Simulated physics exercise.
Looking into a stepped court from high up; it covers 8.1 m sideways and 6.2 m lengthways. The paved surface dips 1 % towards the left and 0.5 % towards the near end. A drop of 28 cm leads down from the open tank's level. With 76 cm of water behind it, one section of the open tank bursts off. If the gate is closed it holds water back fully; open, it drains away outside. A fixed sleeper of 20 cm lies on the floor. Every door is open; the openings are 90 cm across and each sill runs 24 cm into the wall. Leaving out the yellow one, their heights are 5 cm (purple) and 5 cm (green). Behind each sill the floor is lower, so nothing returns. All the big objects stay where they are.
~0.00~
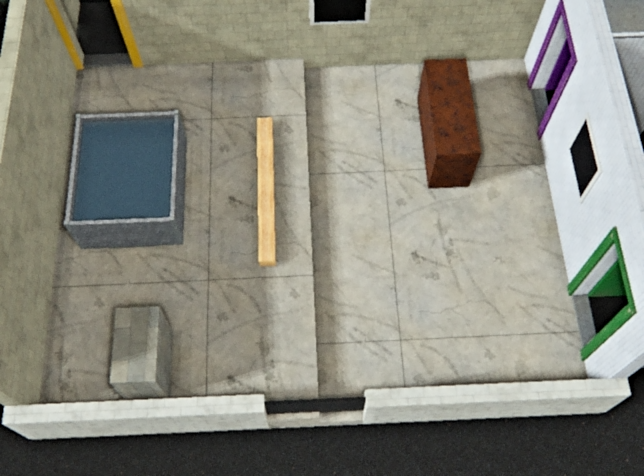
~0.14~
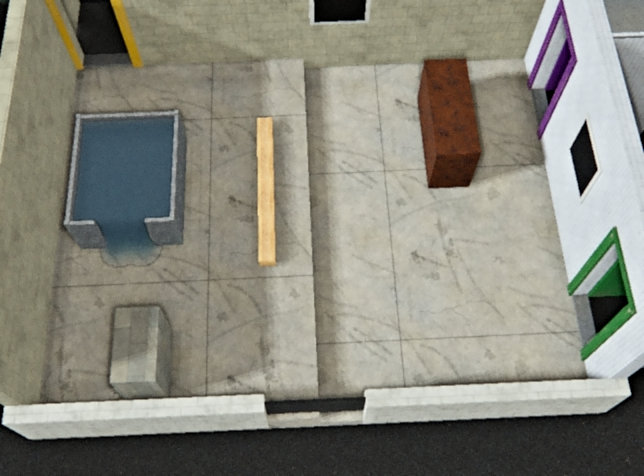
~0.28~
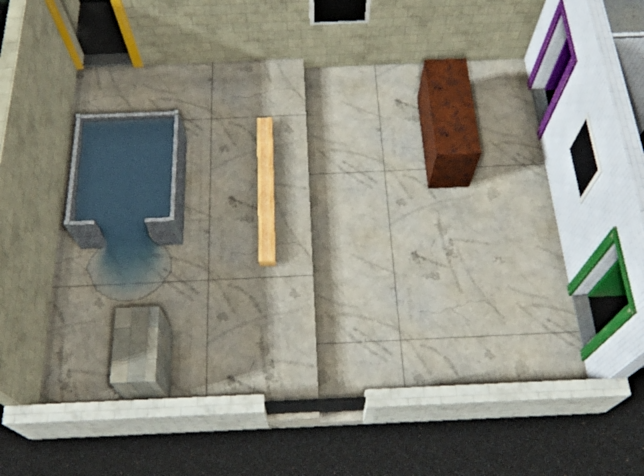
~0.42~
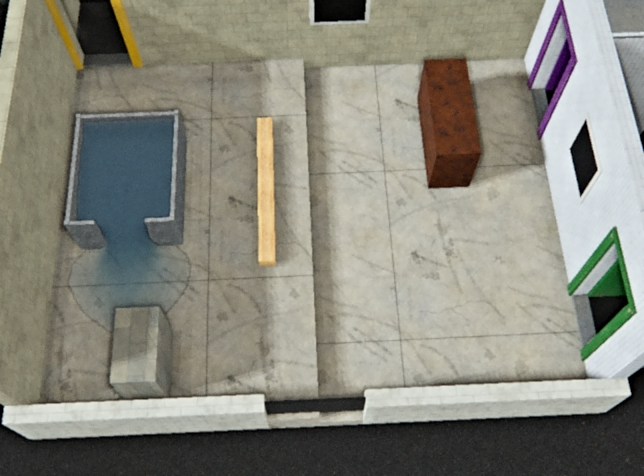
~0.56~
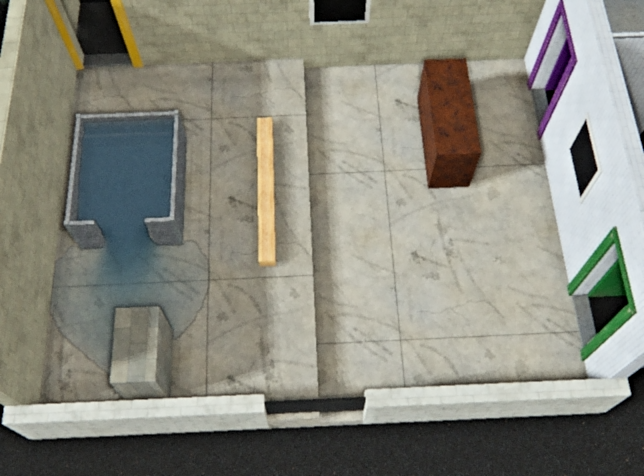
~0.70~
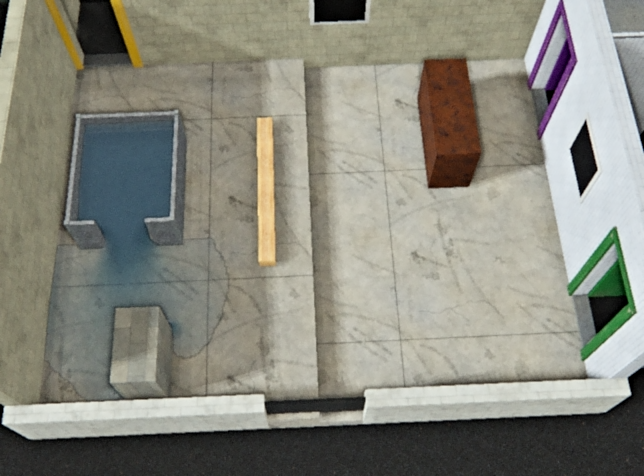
Water pours through a gap in the open tank and spreads around a grey block.
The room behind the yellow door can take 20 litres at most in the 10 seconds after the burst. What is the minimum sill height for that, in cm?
About 9.5 cm.
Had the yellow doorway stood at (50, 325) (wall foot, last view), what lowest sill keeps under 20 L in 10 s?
Roughly 19 cm.
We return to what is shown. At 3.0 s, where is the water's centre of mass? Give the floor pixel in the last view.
Near (152, 278).
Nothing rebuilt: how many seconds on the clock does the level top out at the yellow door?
Around 6.0 s.
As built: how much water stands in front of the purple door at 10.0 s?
Some 2.0 cm.
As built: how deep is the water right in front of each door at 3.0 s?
In cm: Purple 0, yellow 0, green 0.
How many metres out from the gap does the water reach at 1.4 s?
Some 3.4 m out.
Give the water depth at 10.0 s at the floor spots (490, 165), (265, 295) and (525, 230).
Roughly 5, 2 and 4 cm, in turn.
After 1.4 s water covers 15 % of the floor, deepest (51 cm) near (39, 414); it has not reached the yellow door.
After 3.0 s water covers 30 % of the floor, deepest (33 cm) near (39, 414); it has not reached the yellow door.
After 10.0 s water covers 80 % of the floor, deepest (12 cm) near (39, 414); 8 cm at the yellow door, 71 litres in over its 6 cm sill.
At the yellow door as built, the water arrived by 4.9 s and peaked near 11 cm at 6.0 s.
With a sill of 8 cm, 38 litres would have come in within the 10 s; with 10.5 cm, 13 litres. So under 20 litres takes about 9.5 cm.
